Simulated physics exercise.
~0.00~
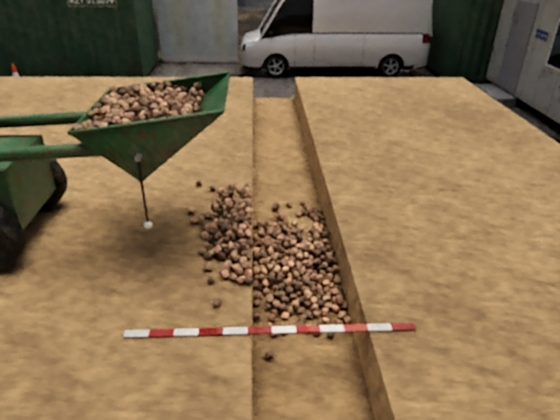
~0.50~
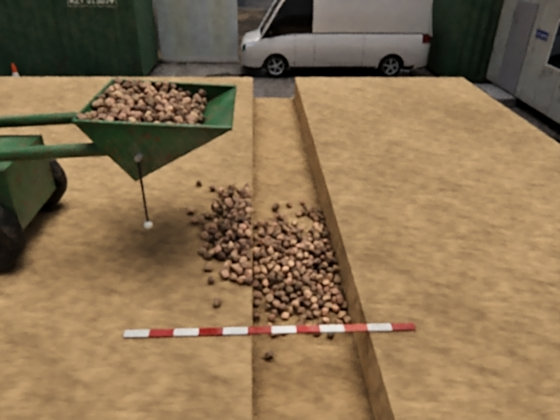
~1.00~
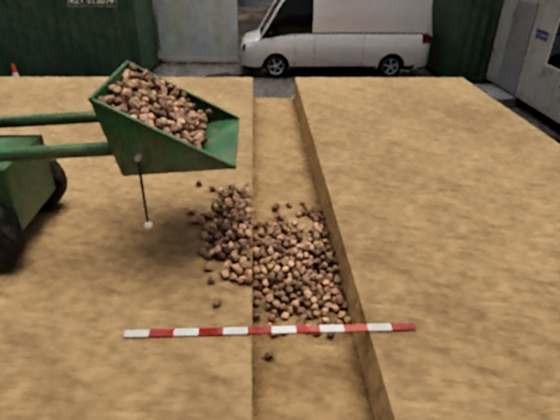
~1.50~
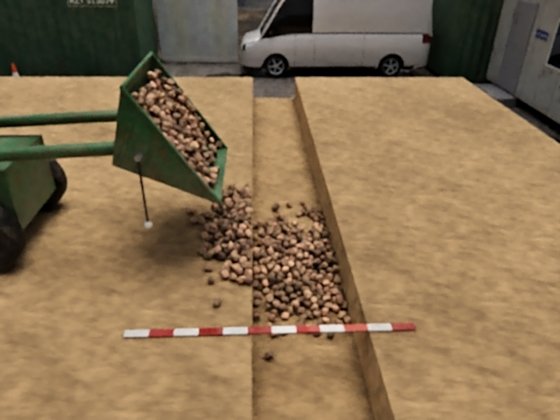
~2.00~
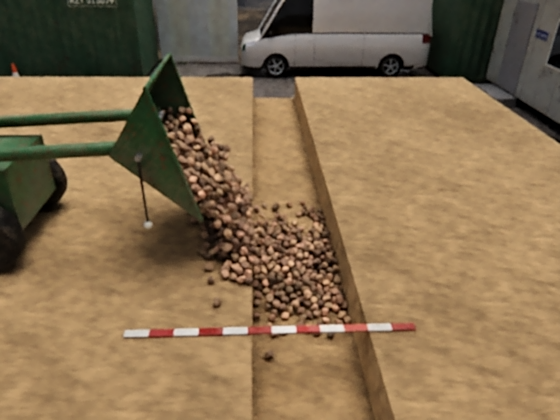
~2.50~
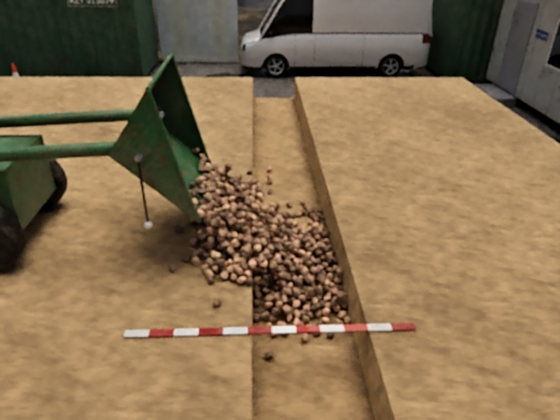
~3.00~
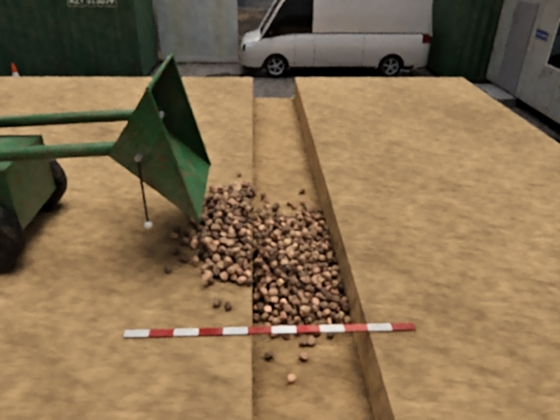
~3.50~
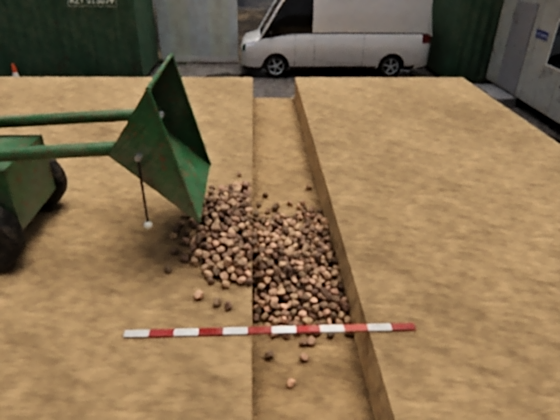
On a sandy yard seen from above and to one side, a shallow trench runs away from the viewer toward a parked white van and dark green walls. At left, a green loader holds a raised bucket of brownish stones, while an earlier heap lies partly in the trench behind a red-and-white striped staff. The bucket tips forward to the right, slowly at first, then steeply. The stones slide out over its lip onto the heap, spreading into the trench, and a few roll past the staff. The emptied bucket stays tilted above the enlarged pile.
